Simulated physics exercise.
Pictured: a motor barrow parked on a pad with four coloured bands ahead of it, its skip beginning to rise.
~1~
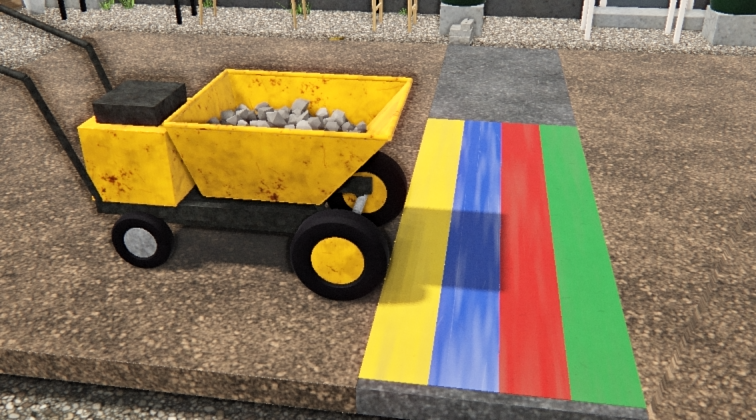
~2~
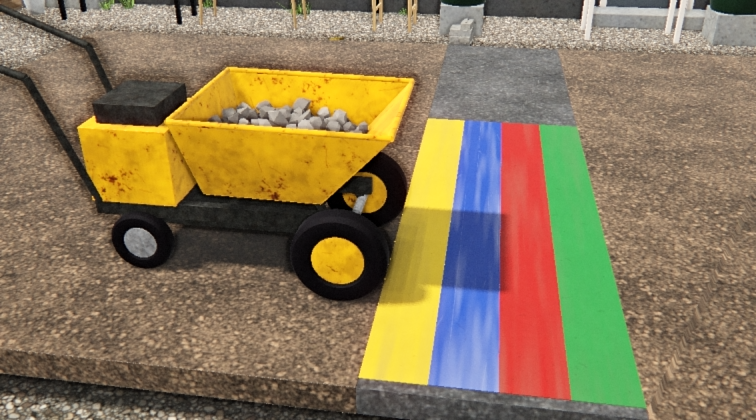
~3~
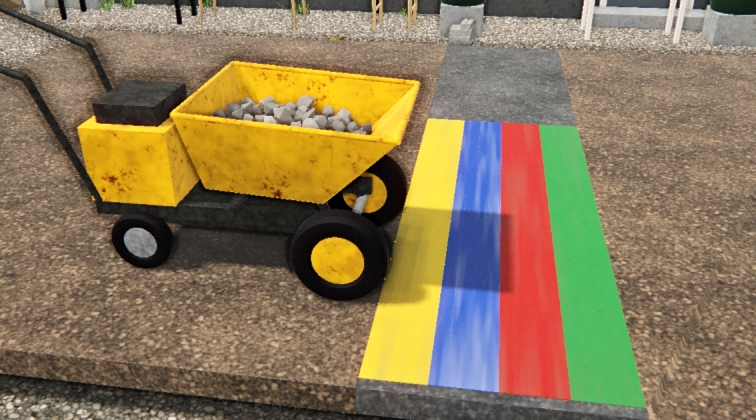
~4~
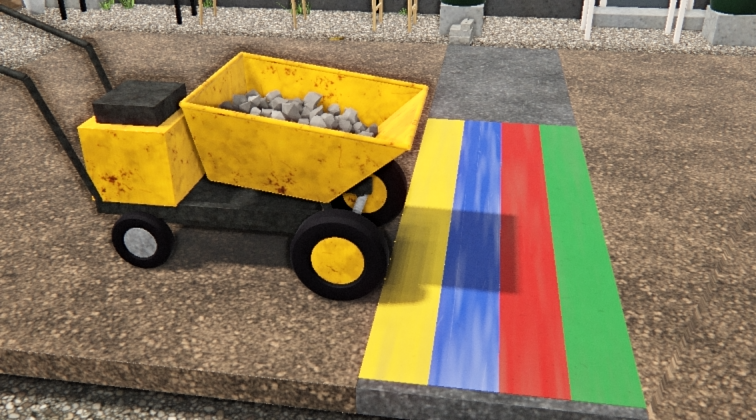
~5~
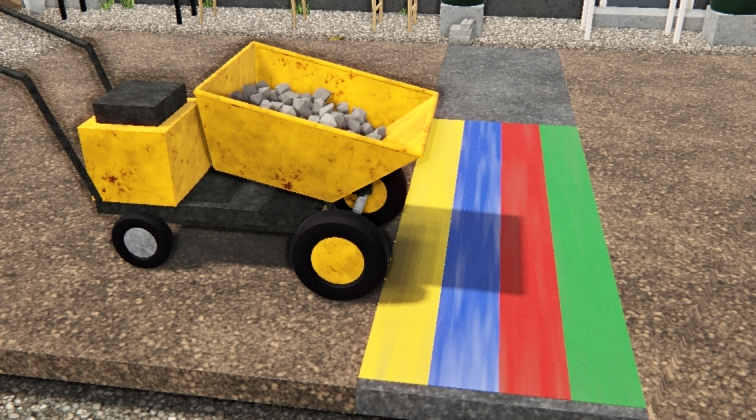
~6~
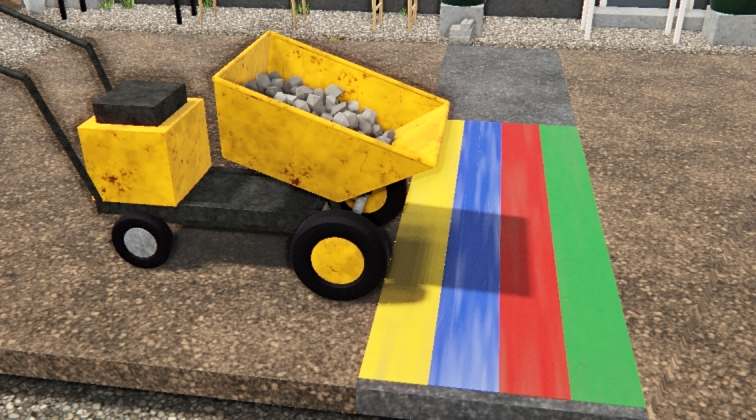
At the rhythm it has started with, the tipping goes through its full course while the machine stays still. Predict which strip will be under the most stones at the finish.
I would say the red one.
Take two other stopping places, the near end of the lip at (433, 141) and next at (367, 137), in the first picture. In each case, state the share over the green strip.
Trial 1 around 40 %, trial 2 around 20 %.
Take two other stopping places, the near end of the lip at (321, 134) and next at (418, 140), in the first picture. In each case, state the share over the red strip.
Okay, so the first one ends at 20 % and the second at 30 %.
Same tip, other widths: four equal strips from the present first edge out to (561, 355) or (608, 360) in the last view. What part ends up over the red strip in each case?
About 10 per cent first, then about 30 per cent.
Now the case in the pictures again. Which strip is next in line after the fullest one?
Ranked second: Green.
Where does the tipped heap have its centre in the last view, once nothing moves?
Once nothing moves, the middle sits near (544, 266).
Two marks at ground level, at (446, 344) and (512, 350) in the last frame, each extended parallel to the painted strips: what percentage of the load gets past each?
In order: 80 percent, then 60 percent.
Shortly afterwards, skip tipped steeply; the whole lot in the skip.
Next, skip tipped right over; near two thirds in the skip; a little over the blue strip; near a third over the red strip; a little over the green strip.
Some moments later, skip tipped right over; near a quarter in the skip; a little over the blue strip; near a third over the red strip; near a quarter over the green strip; a little off the paint.
In the end, skip tipped right over; near a quarter in the skip; none at all over the yellow strip; a little over the blue strip; near a third over the red strip; near a quarter over the green strip; a little off the paint.
